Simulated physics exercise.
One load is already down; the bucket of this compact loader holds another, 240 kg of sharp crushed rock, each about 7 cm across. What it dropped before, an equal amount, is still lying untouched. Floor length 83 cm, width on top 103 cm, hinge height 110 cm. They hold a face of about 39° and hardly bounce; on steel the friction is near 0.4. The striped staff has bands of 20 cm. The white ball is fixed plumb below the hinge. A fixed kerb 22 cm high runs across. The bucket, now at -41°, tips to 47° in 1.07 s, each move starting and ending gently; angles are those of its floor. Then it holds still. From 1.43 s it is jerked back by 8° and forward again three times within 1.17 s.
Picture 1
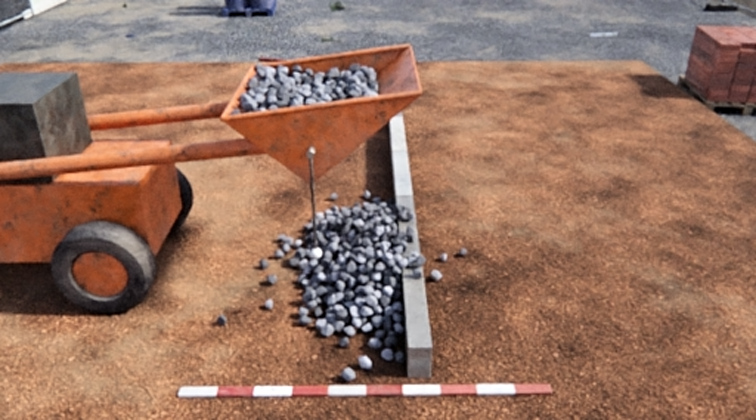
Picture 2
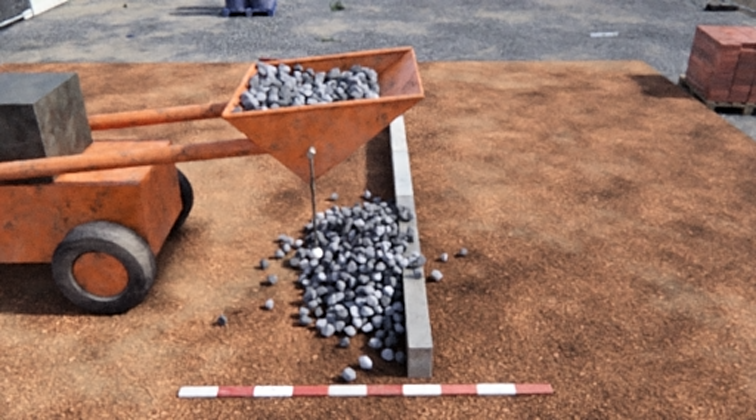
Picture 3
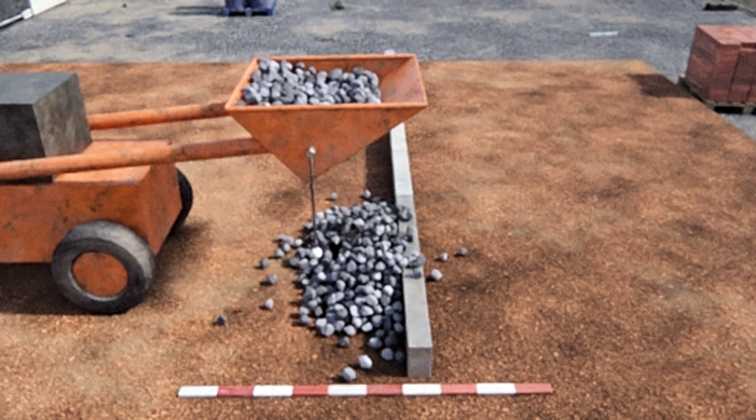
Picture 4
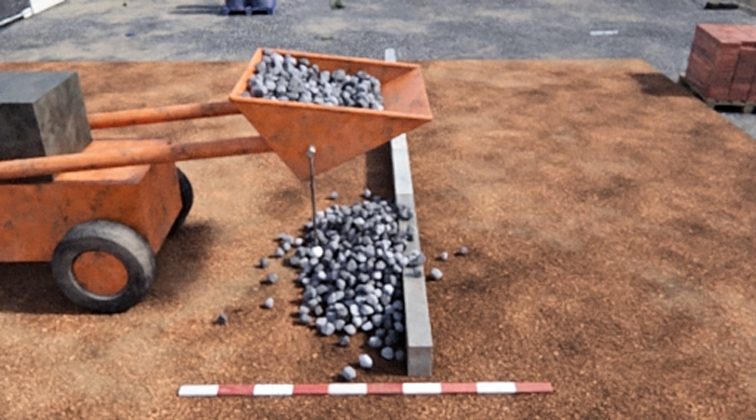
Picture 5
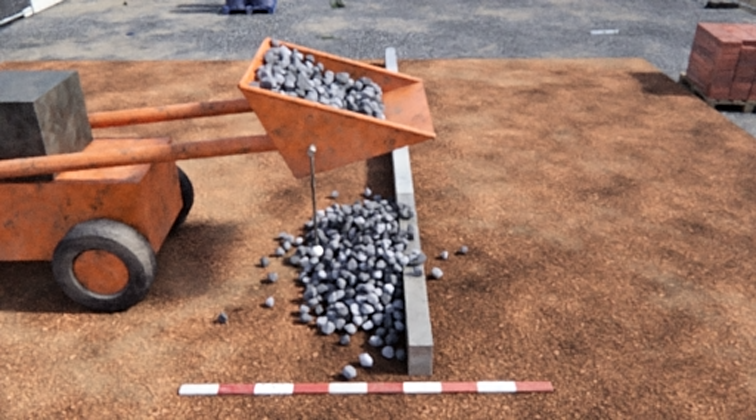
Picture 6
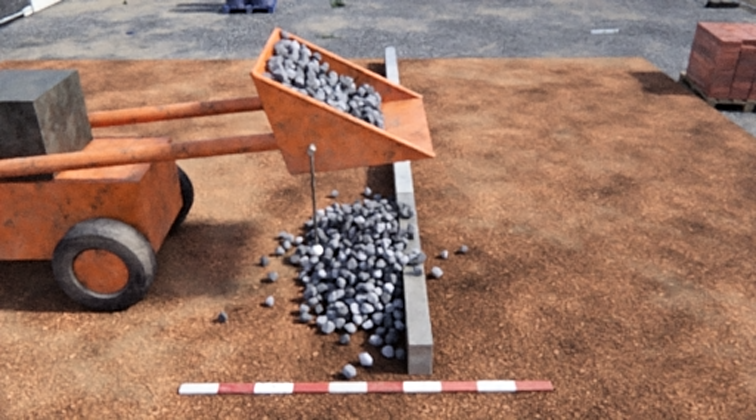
The clip shows an orange loader holding a bucket of grey stones above a stone pile beside a low kerb; the bucket, nearly still at first, tilts steadily forward, its right lip lowering while the stones stay inside.
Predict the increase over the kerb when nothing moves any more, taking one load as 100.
Roughly 73 per cent of a load more.
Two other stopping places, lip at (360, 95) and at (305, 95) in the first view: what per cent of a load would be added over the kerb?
About 10 and 0 per cent.
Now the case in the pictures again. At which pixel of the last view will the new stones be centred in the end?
Near (446, 252).
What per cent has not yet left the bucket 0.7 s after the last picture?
It holds some 60 per cent.
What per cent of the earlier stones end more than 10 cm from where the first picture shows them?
About 0 per cent.
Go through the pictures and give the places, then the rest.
The bucket is at -41°, its lip at (421, 93); the top of the load is at (326, 76). The earlier load is highest near (381, 228), 29 cm above ground level, 99 % on this side of the kerb, 1 % over the kerb, in the first picture.
The bucket is at -39°, its lip at (423, 96); the top of the load is at (294, 74), in the second picture.
The bucket is at -34°, its lip at (427, 105); the top of the load is at (268, 70), in the third picture.
The bucket is at -27°, its lip at (432, 119); the top of the load is at (269, 62), in the fourth picture.
Lip at (435, 137), floor tilted -18°, highest stones at (276, 53), in the fifth picture.
Lip at (434, 157), floor tilted -7°, highest stones at (286, 46), in the sixth picture.
Then, 0.4 s after the last picture the floor is at 33°; in per cent of one load, 100 in the bucket, 99 on this side of the kerb, 1 over the kerb; the foremost stones are at (428, 250).
Then, 0.7 s after the last picture the floor is at 47°; in per cent of one load, 58 in the bucket, 137 on this side of the kerb, 6 over the kerb; the foremost stones are at (445, 254).
Then, 2.6 s after the last picture the floor is at 47°; in per cent of one load, 0 in the bucket, 127 on this side of the kerb, 73 over the kerb; the foremost stones are at (574, 256).
Then, 5.1 s after the last picture the floor is at 47°; in per cent of one load, 0 in the bucket, 127 on this side of the kerb, 73 over the kerb; the foremost stones are at (574, 256). Net gain over the kerb, 73.
